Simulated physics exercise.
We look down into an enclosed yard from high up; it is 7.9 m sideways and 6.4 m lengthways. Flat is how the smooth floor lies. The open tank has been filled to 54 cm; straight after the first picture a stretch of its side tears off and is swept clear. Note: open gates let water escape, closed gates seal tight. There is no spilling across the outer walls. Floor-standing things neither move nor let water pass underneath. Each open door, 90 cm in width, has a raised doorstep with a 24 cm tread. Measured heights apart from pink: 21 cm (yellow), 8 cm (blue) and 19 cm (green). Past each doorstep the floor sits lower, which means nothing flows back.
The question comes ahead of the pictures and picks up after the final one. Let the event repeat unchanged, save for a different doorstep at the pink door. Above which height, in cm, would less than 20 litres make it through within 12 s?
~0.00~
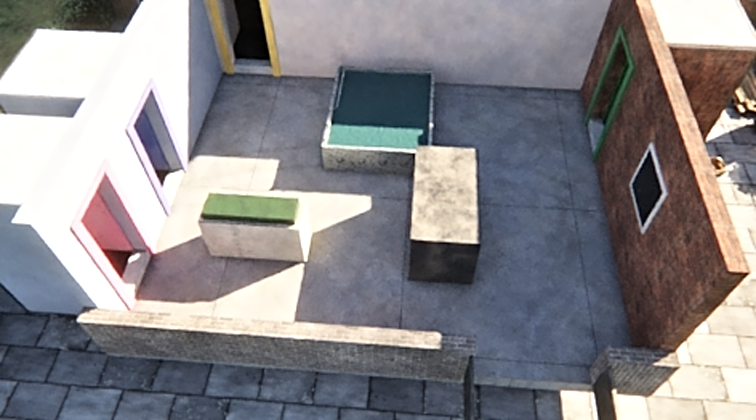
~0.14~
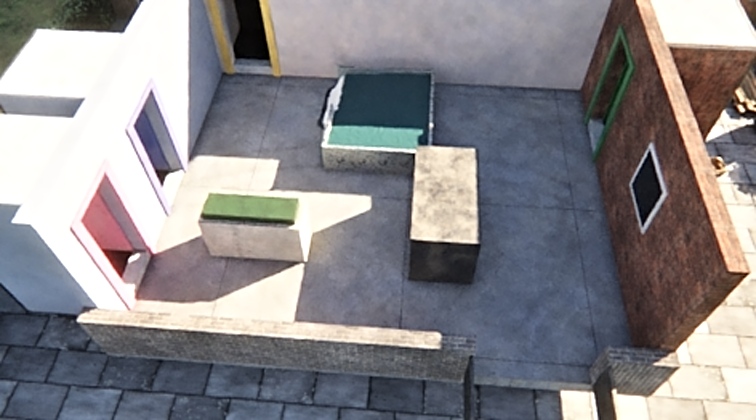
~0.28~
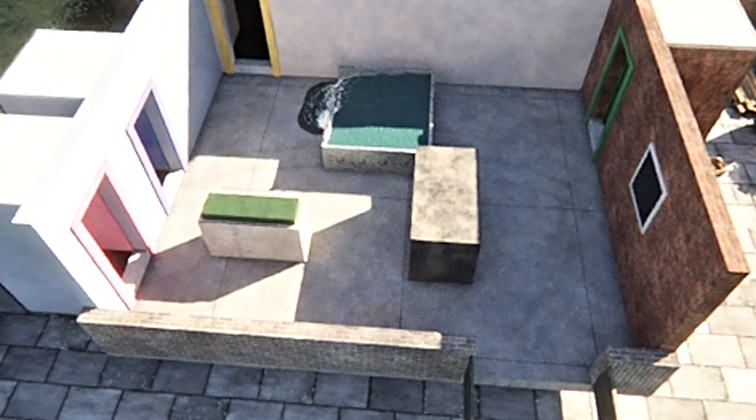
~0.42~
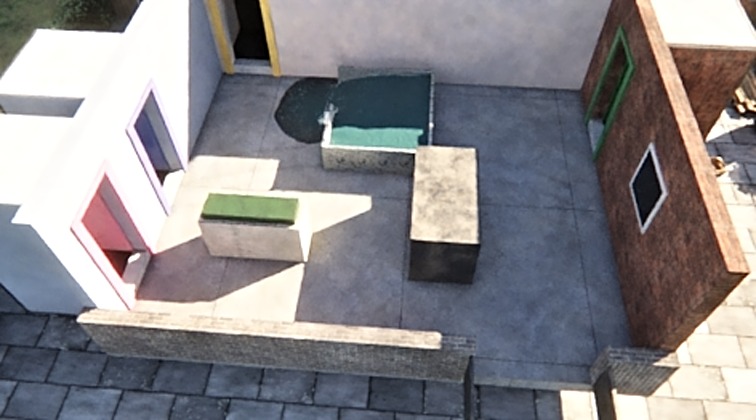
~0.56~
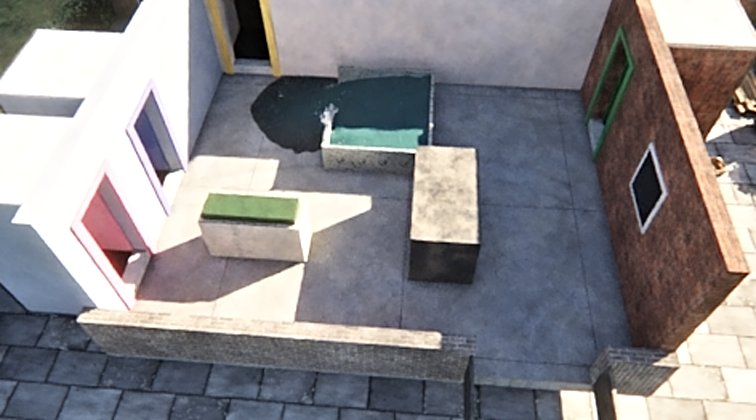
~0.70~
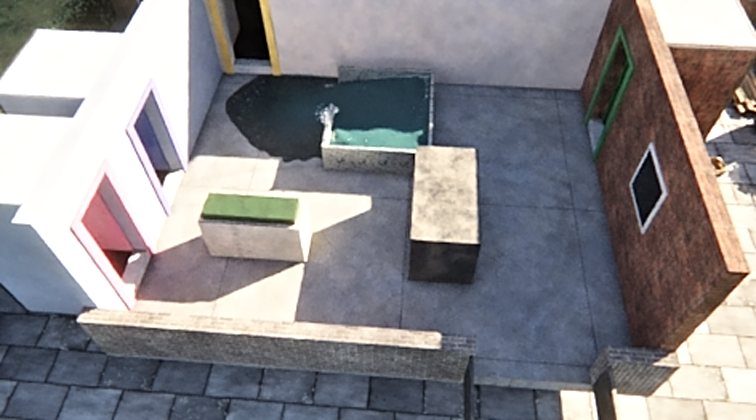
Above roughly 11 cm.
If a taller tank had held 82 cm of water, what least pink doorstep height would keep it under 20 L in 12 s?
Roughly 18 centimetres would do it.
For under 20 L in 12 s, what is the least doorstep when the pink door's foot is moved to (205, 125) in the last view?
About 19 cm.
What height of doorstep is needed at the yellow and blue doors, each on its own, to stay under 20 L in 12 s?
About 25 cm at yellow and 5.5 cm at blue.
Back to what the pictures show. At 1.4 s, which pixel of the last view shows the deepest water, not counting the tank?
Look close to (223, 75).
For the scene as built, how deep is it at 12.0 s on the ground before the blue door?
It stands about 5.0 centimetres deep.
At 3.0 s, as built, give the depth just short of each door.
Lab note, depth in cm: Yellow 28; blue 10; pink 2; green 0.
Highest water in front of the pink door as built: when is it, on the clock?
The level tops out near 6.0 seconds.
After 1.4 s water covers 15 % of the floor, deepest (42 cm) near (223, 75); it has not reached the pink door.
After 3.0 s water covers 25 % of the floor, deepest (32 cm) near (223, 75); 2 cm at the pink door, 0 litres in over its 18 cm doorstep.
After 12.0 s water covers 85 % of the floor, deepest (10 cm) near (375, 341); 8 cm at the pink door, 0 litres in over its 18 cm doorstep.
At the pink door as built, the water arrived by 2.9 s and peaked near 14 cm at 6.2 s.
Run again over the same 12 s with other heights there, 28 litres in over 10 cm, 15 litres over 12 cm. The limit of 20 litres is kept from about 11 cm up.
